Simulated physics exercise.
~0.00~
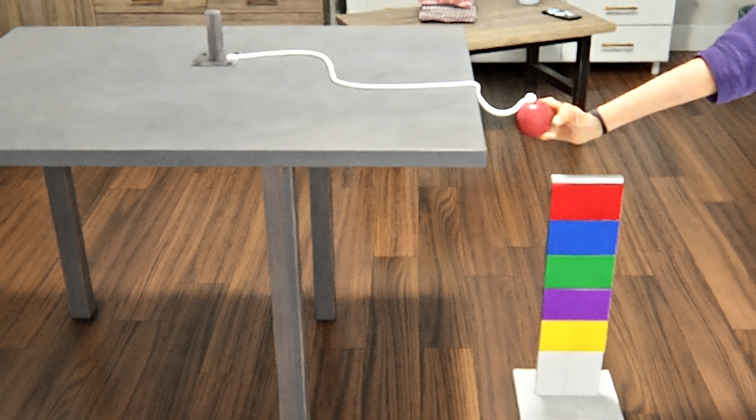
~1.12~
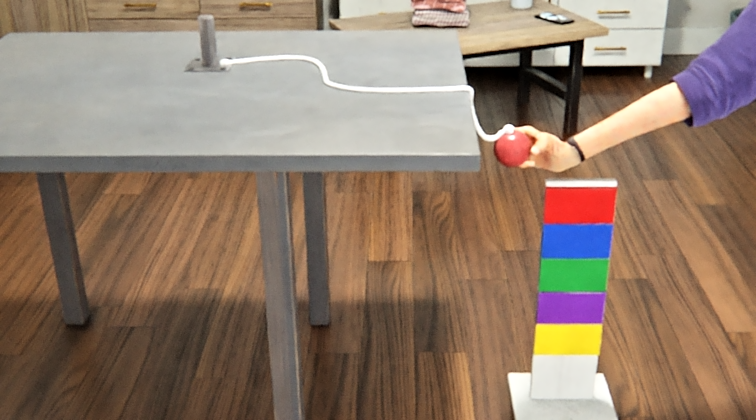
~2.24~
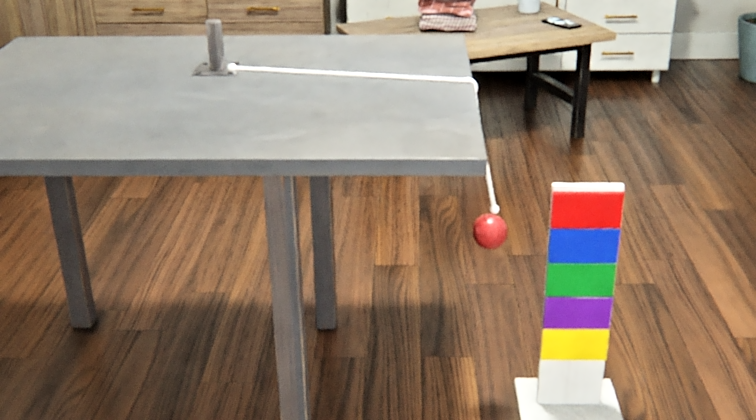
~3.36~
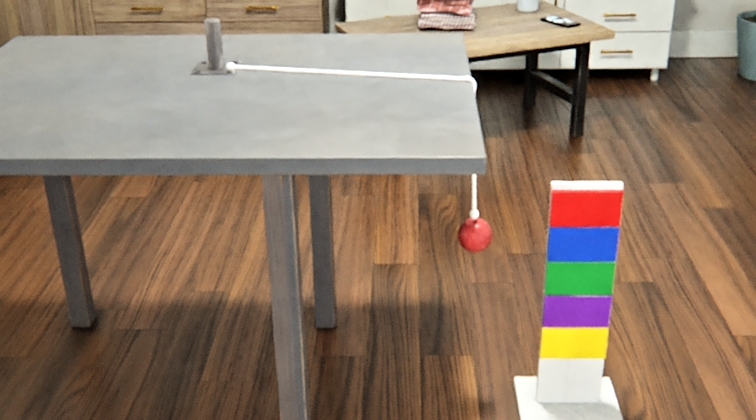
At the edge of a grey table in a wood-floored room, a hand lowered a round red thing on a white cord and let go; it dropped, pulled the cord straight, swung slightly left and hung level with a board's blue band.
